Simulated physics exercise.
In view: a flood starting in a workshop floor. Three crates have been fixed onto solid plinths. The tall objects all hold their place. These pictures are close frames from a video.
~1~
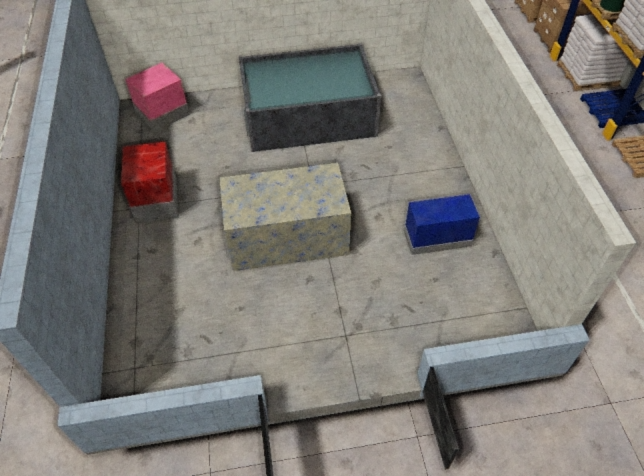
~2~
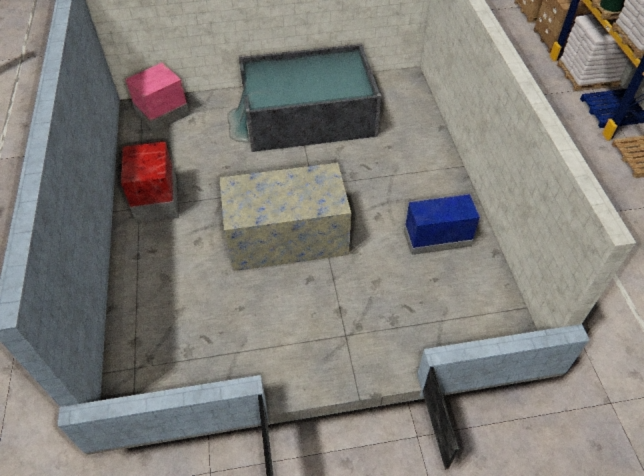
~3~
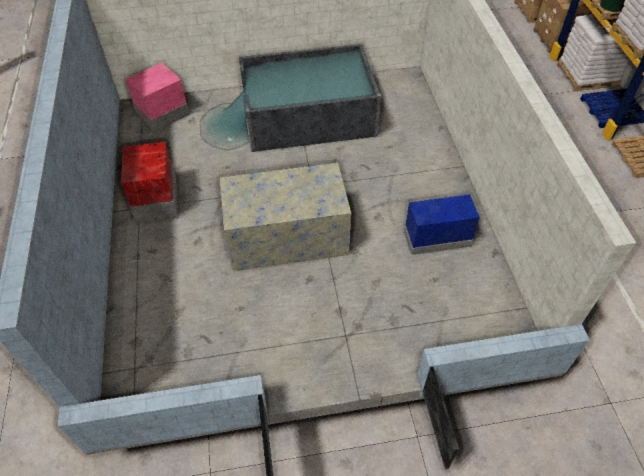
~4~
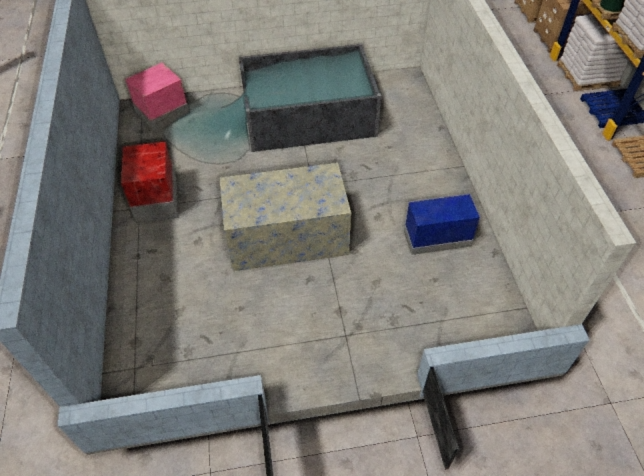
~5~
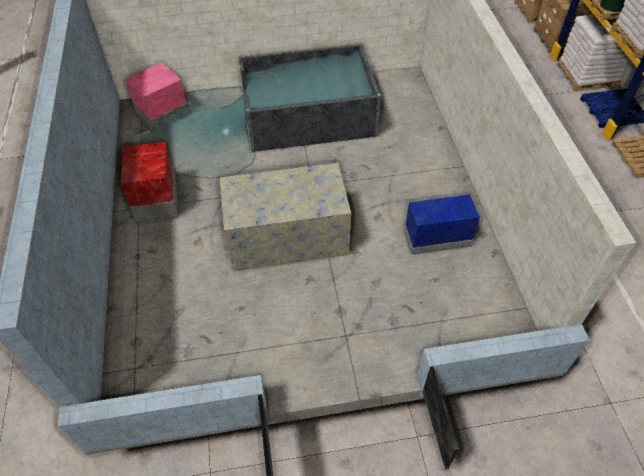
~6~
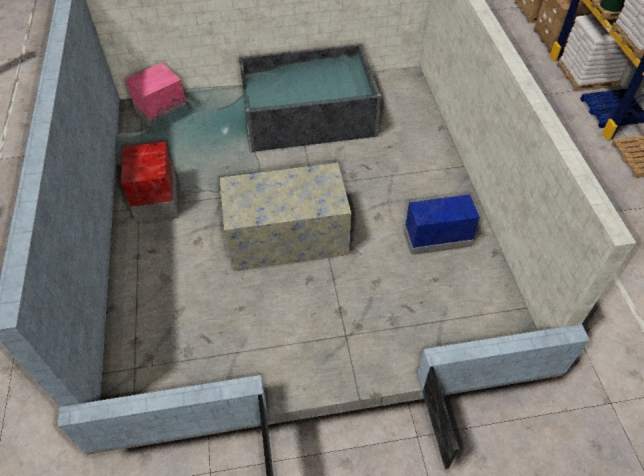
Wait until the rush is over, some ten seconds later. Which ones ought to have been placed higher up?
In the end: The blue crate stays dry; the red crate stays dry; the pink crate gets soaked.
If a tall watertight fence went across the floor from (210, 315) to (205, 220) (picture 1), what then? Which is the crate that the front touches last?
Looks like the blue one.
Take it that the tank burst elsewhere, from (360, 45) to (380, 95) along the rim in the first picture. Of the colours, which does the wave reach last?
The red one comes last.
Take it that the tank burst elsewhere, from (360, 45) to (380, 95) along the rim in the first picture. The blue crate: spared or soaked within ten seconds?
Blue: Reached.
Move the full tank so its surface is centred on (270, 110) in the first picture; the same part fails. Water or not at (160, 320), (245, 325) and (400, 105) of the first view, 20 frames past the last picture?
Taking the three spots in order: Swamped, swamped, bare.
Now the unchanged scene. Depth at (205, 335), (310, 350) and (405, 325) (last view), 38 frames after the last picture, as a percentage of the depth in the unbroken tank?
The three come to near 10, 8 and 4 per cent respectively.
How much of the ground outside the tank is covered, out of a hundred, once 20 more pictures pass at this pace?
Roughly 45 per cent.
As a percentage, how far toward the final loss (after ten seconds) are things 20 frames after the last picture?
I'd estimate some 0 per cent.
A moment on, water covers 20 % of the floor; the blue crate not reached, the red crate water round its plinth, the pink crate water round its plinth.
Next, water covers 30 % of the floor; the blue crate not reached, the red crate water round its plinth, the pink crate water round its plinth.
Then, water covers 45 % of the floor; the blue crate not reached, the red crate water round its plinth, the pink crate water round its plinth.
Later, water covers 85 % of the floor; the blue crate not reached, the red crate water round its plinth, the pink crate water round its plinth.
In the end, water covers 100 % of the floor; the blue crate stayed above the water, the red crate stayed above the water, the pink crate was topped.
